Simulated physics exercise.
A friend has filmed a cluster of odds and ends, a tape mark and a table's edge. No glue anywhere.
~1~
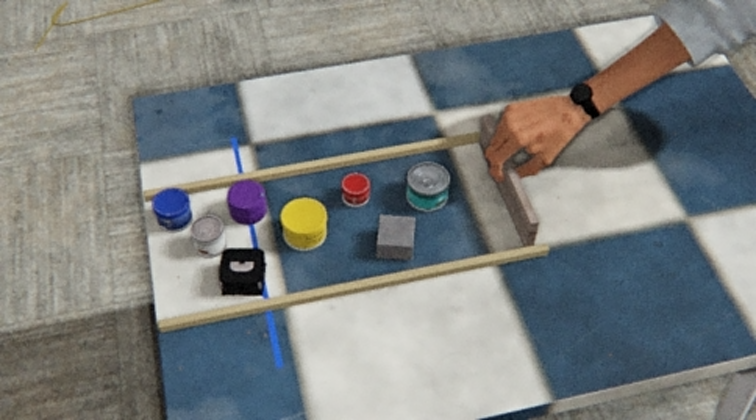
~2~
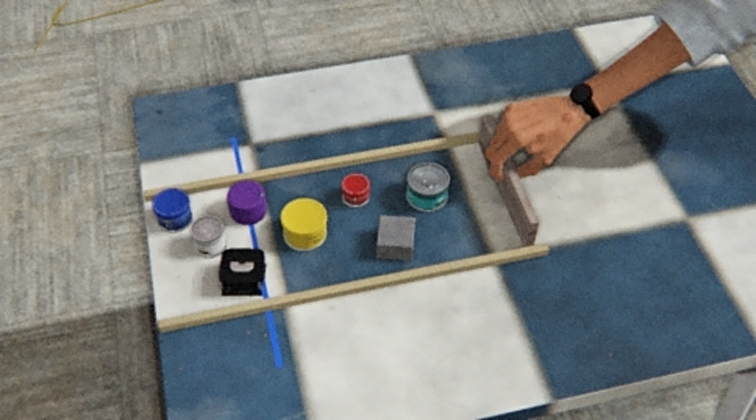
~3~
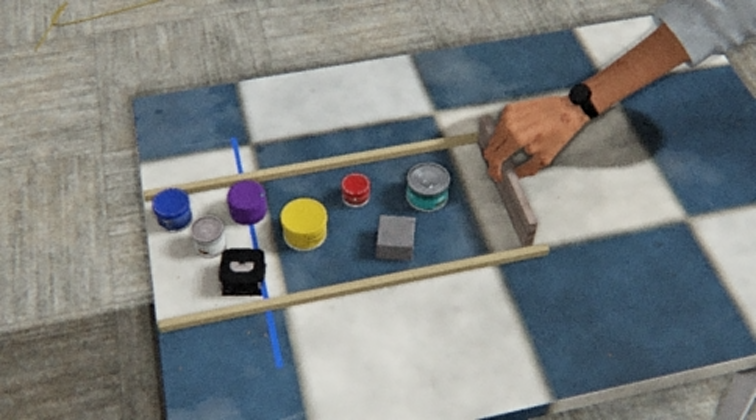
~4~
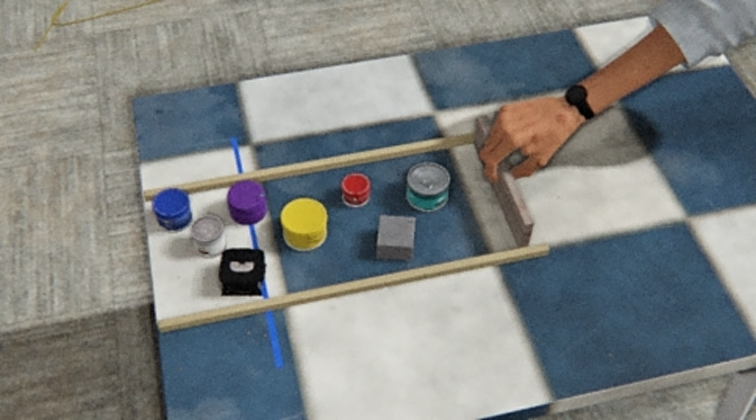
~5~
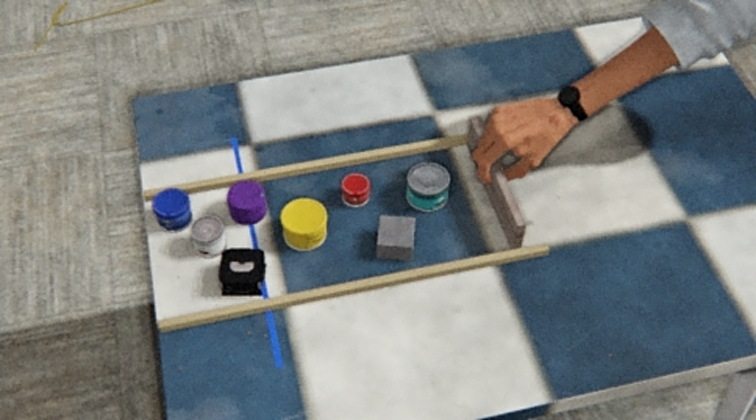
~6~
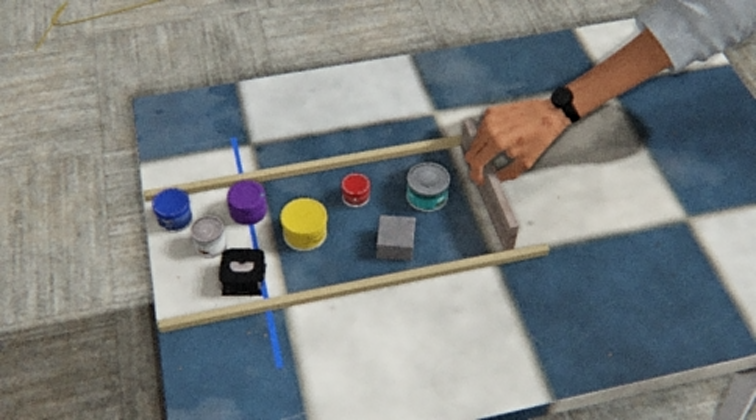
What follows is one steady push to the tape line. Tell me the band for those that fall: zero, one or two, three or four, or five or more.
The number that fall off is zero.
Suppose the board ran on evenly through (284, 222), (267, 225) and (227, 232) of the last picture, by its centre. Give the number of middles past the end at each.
In that order 0, 0 and 2.
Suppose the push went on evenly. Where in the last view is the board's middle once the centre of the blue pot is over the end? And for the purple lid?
Its middle is around (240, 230) and around (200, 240).
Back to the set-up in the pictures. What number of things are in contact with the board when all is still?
3 of them.
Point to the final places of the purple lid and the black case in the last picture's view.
Near (199, 201) and (205, 289).
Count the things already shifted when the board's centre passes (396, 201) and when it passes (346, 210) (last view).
3 and 4.
Soon after, none off yet; blue pot at rest near (173, 210); white pot at rest near (209, 237); black case at rest near (243, 273).
At rest, the number that fall off is zero.
